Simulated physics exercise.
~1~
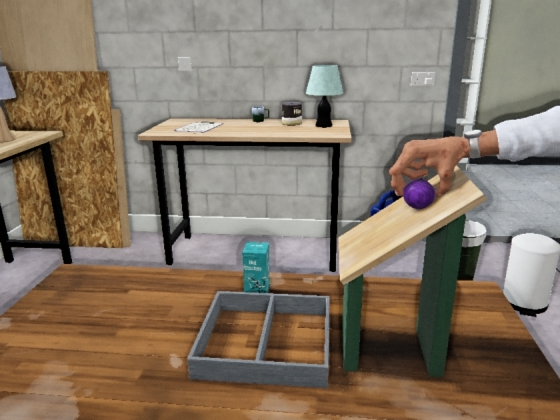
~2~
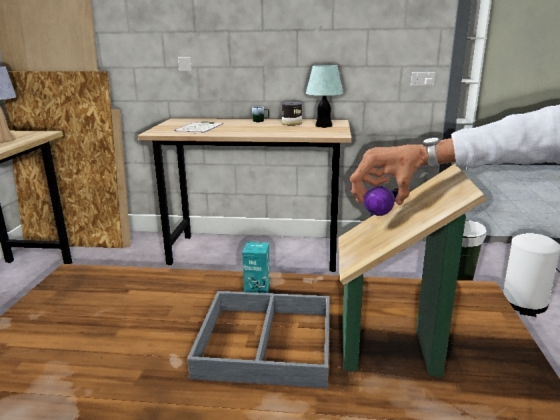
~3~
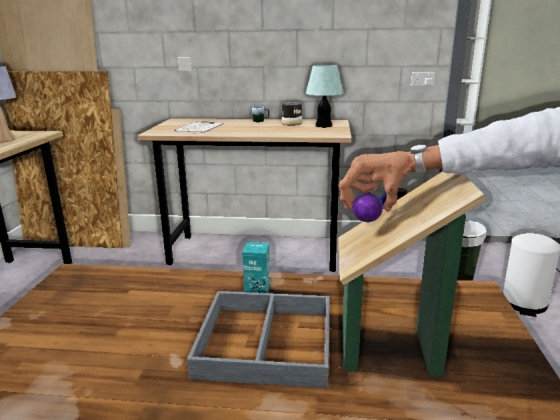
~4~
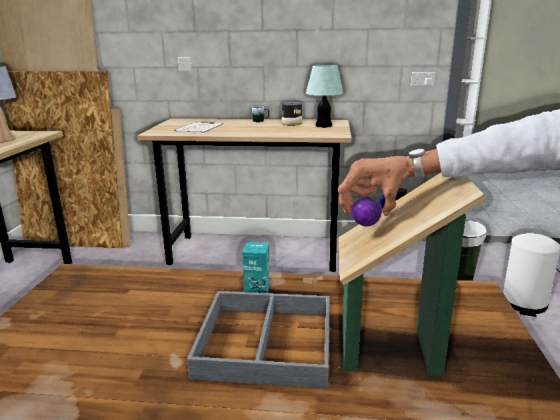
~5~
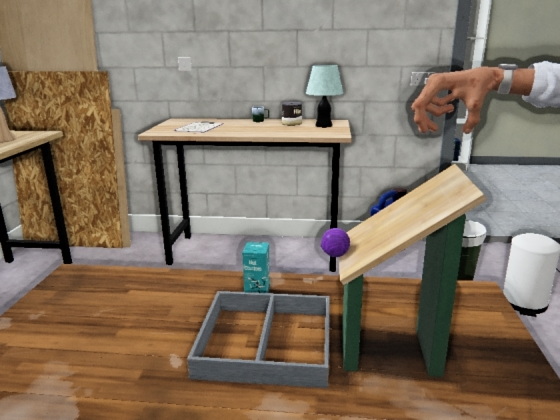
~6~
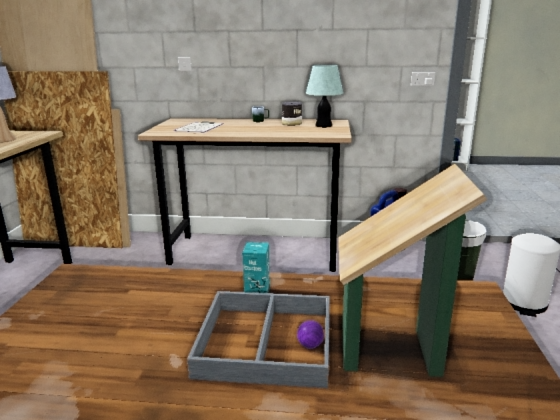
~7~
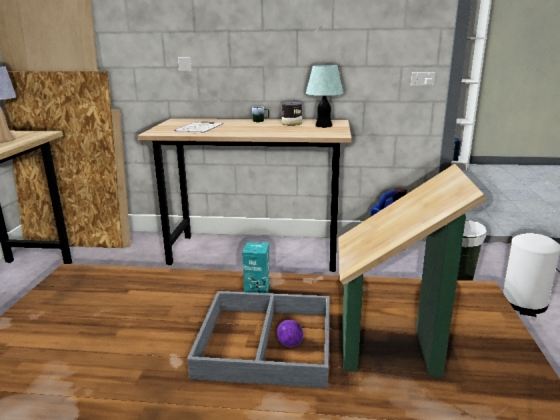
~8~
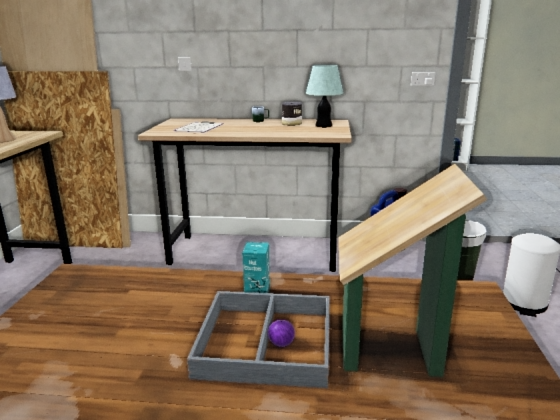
At first, a hand holds a purple ball, perhaps an onion, near the top of a sloping wooden board with green supports, while a gray tray with two bays and a turquoise carton sit on the wooden tabletop to the left. The hand carries the round object left and down toward the board's lower end. It then lets go and draws back as the object reaches the lower edge. The object drops into the tray's nearer bay, beside the board. It moves left toward the divider and ends up in that same bay, while the carton stays put.
